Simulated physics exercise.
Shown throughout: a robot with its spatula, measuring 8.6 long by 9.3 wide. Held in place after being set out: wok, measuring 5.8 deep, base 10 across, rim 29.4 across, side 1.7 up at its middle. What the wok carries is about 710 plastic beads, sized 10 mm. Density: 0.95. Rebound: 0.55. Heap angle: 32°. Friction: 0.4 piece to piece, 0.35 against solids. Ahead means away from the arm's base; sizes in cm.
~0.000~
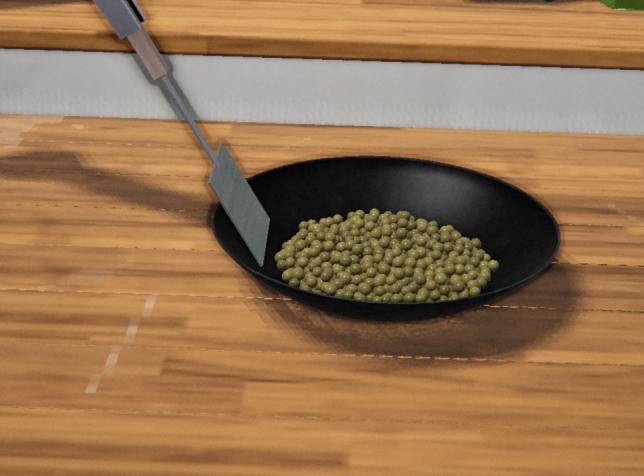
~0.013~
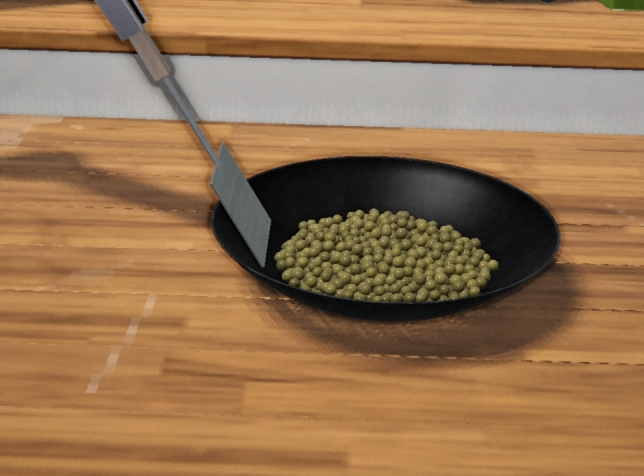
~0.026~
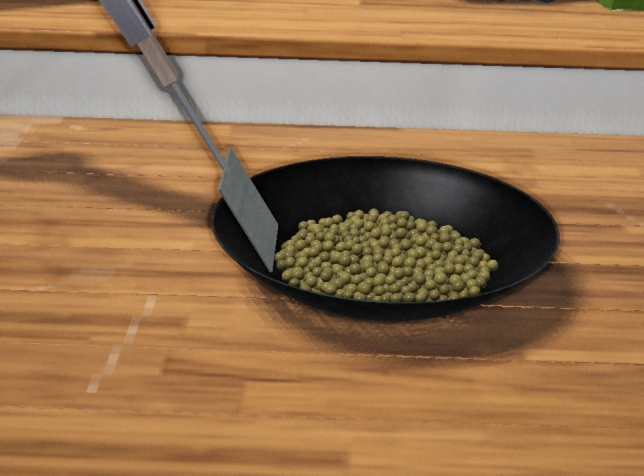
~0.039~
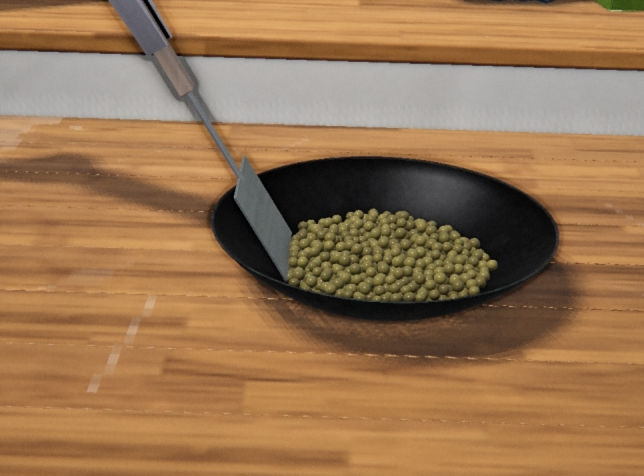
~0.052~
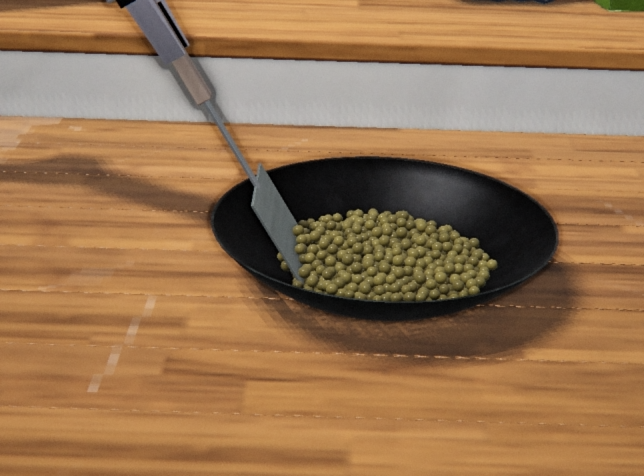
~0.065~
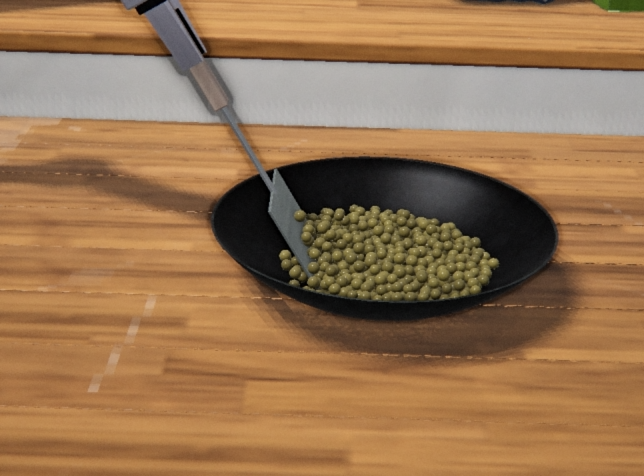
A robot's spatula, resting at the left inside a black wok on a wooden surface, moves slowly to the right into a heap of small green beads, nudging those at the near-left edge while the wok stays still.
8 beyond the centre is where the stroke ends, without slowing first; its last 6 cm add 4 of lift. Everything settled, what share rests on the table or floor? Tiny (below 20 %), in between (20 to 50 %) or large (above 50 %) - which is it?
In between, so 20 to 50 %.
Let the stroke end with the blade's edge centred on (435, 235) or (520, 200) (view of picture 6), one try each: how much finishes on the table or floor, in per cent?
The two tries give near 10 and near 45 in a hundred.
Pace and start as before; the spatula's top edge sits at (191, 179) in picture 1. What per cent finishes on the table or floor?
I'd estimate close to 25 per cent.
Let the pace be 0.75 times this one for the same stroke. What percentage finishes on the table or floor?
I'd put it at about 15 per cent.
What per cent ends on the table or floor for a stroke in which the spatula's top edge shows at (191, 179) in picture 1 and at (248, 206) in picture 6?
I'd put it at roughly 25 per cent.
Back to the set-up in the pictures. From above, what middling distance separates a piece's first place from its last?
Roughly 5 cm.
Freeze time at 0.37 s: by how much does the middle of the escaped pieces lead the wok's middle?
The distance is about 24 cm.
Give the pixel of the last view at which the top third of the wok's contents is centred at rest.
About (476, 258).
By 0.11 s, sloping 60°, highest piece 10 above the table; 714 in the wok.
By 0.15 s, sloping 60°, highest piece 13 above the table; 713 in the wok, 1 on the blade or in flight.
By 0.37 s, sloping 60°, highest piece 11 above the table; 505 in the wok, 108 on the table or floor, 101 on the blade or in flight.
By 1.42 s, sloping 60°, highest piece 5 above the table; 505 in the wok, 209 on the table or floor.
Final count, 505 in the wok, 209 on the table or floor. That is 29 % on the table or floor.
